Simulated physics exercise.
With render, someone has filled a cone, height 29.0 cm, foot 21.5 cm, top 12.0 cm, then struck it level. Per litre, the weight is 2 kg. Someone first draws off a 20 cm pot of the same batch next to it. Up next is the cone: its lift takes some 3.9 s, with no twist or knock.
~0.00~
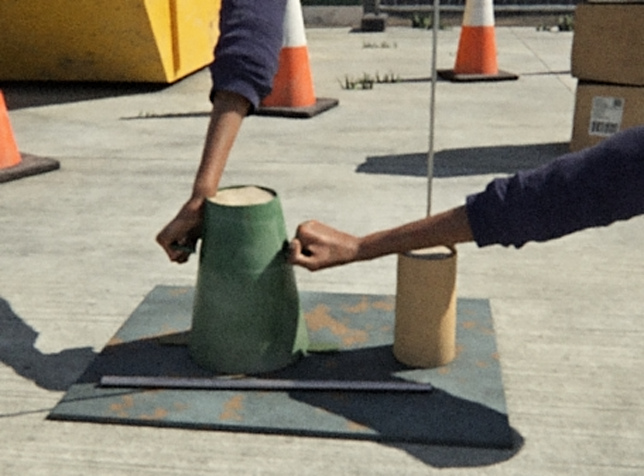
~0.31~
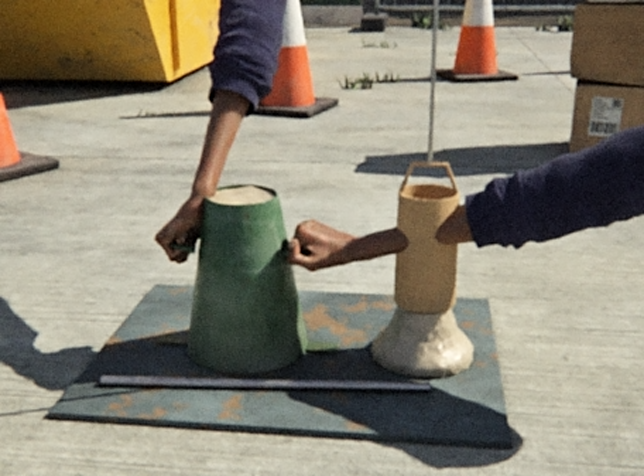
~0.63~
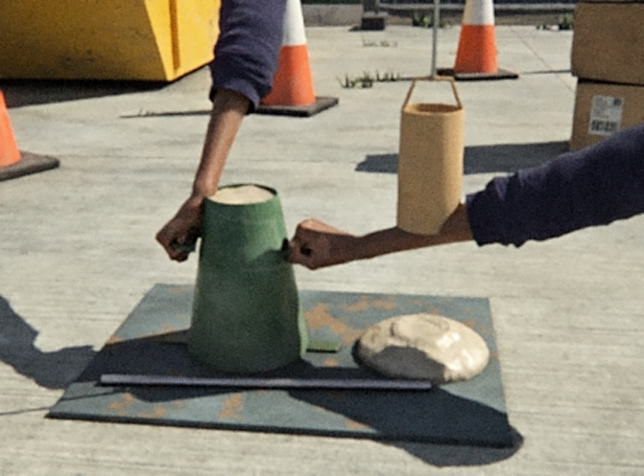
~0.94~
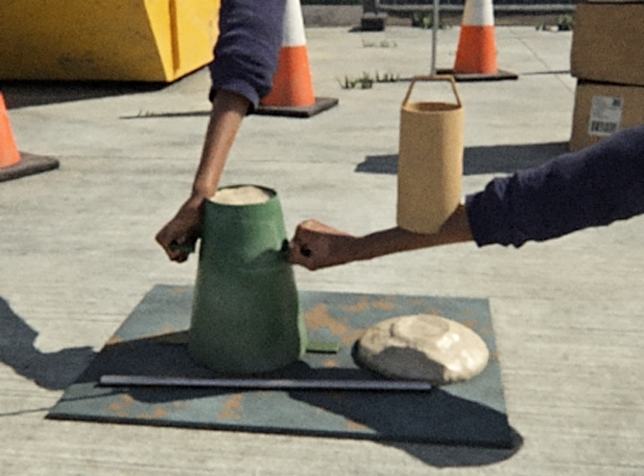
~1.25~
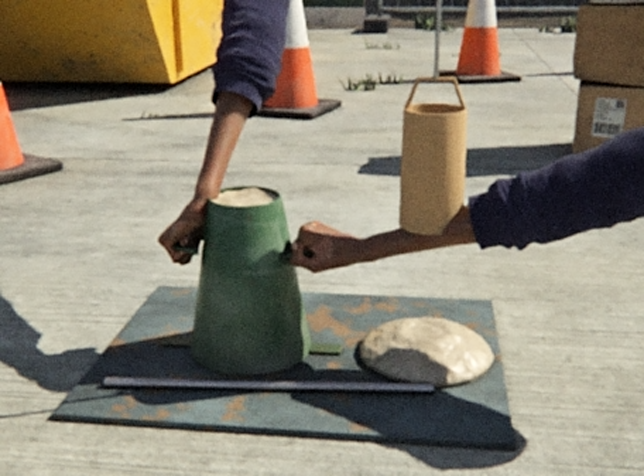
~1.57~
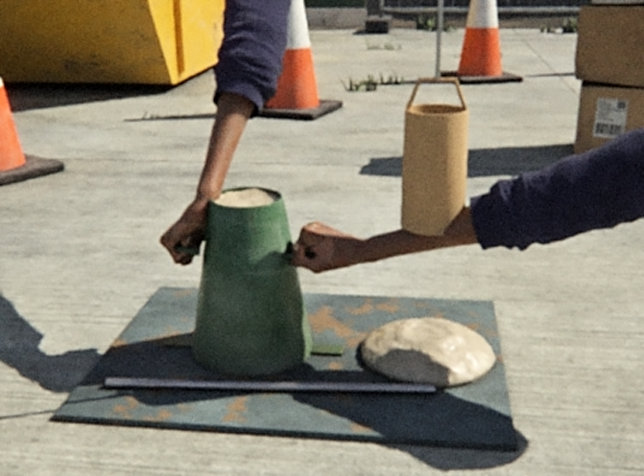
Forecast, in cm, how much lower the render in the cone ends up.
It ends up roughly 22 cm lower.
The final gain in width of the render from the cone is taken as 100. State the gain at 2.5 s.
Roughly 80 percent of the full gain.
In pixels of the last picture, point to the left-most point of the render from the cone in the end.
Roughly at pixel (127, 360).
After 2.5 s, the cone is up 6.3 cm; the render has come down 17 cm to 12 cm and is 40 cm wide.
After 3.5 s, the cone is up 18 cm; the render has come down 22 cm to 7.0 cm and is 45 cm wide.
After 4.5 s, the cone is up 30 cm; the render has come down 22 cm to 6.9 cm and is 45 cm wide.
After 5.7 s, the cone is clear; the render has come down 22 cm to 6.8 cm and is 46 cm wide.
After 6.2 s, at rest, the cone is clear; the render has come down 22 cm to 6.8 cm and is 46 cm wide.
